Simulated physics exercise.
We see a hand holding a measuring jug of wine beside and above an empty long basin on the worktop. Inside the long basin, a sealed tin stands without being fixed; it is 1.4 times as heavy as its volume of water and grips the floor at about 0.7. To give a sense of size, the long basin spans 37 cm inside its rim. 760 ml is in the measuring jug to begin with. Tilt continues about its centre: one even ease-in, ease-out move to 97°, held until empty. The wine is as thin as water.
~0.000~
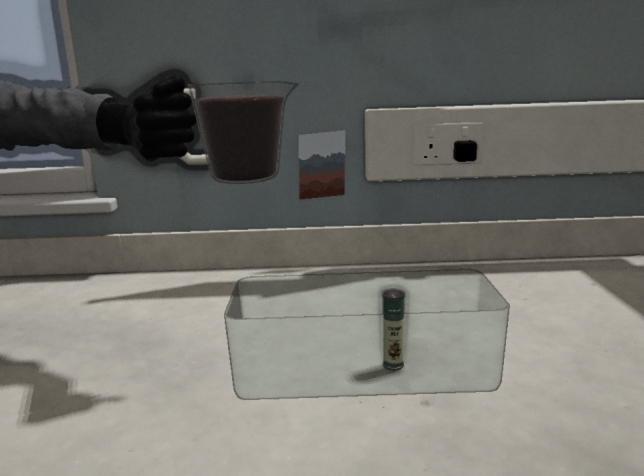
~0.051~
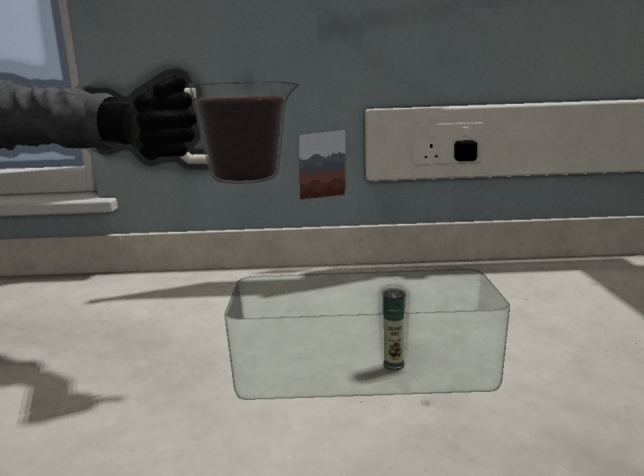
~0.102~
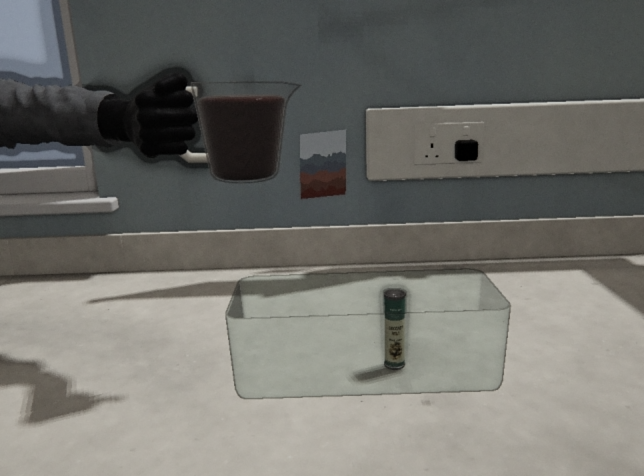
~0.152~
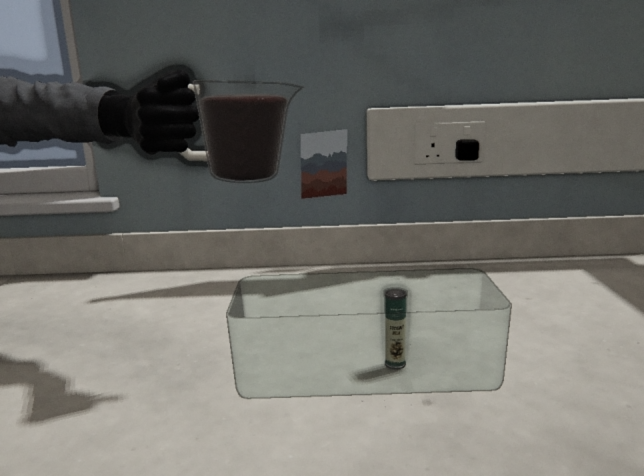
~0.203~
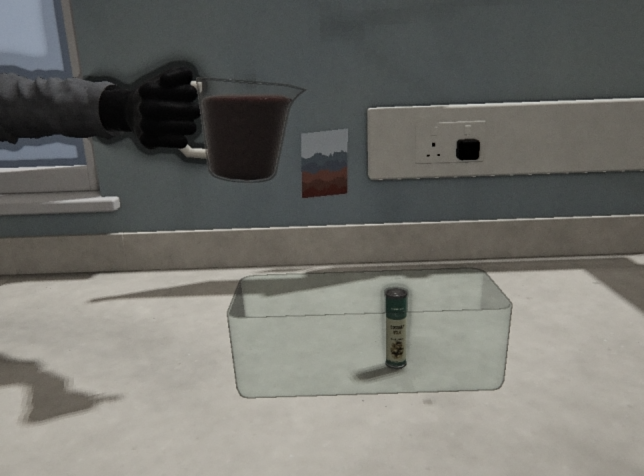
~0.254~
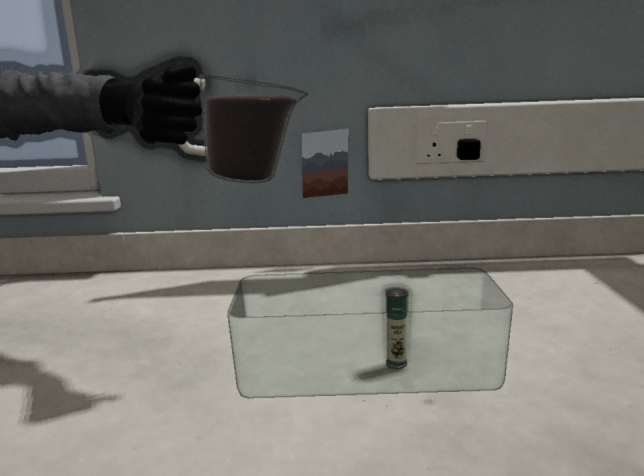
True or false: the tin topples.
True.
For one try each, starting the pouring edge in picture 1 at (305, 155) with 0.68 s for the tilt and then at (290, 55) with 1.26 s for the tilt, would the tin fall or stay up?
Try 1: Still standing; try 2: Tipped over.
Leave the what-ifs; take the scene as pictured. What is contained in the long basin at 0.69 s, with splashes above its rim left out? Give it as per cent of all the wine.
2 %, roughly.
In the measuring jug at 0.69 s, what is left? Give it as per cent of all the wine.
I'd estimate some 78 % remains.
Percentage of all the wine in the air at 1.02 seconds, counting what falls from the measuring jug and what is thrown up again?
Roughly 28 %.
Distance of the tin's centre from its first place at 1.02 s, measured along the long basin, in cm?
Measured centre to centre, about 1 cm.
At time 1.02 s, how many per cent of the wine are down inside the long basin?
The share is close to 44 percent.
After 0.69 s the tilt is 59° and 79 per cent is still to pour; the tin stands where it began.
After 1.02 s the tilt is 90° and 27 per cent is still to pour; the tin stands 1 cm from where it began.
After 1.35 s the tilt is 97° and 2 per cent is still to pour; the tin lies on its side.
After 1.72 s the tilt is 97° and 0 per cent is still to pour; the tin lies on its side.
In the end the tin lies on its side.
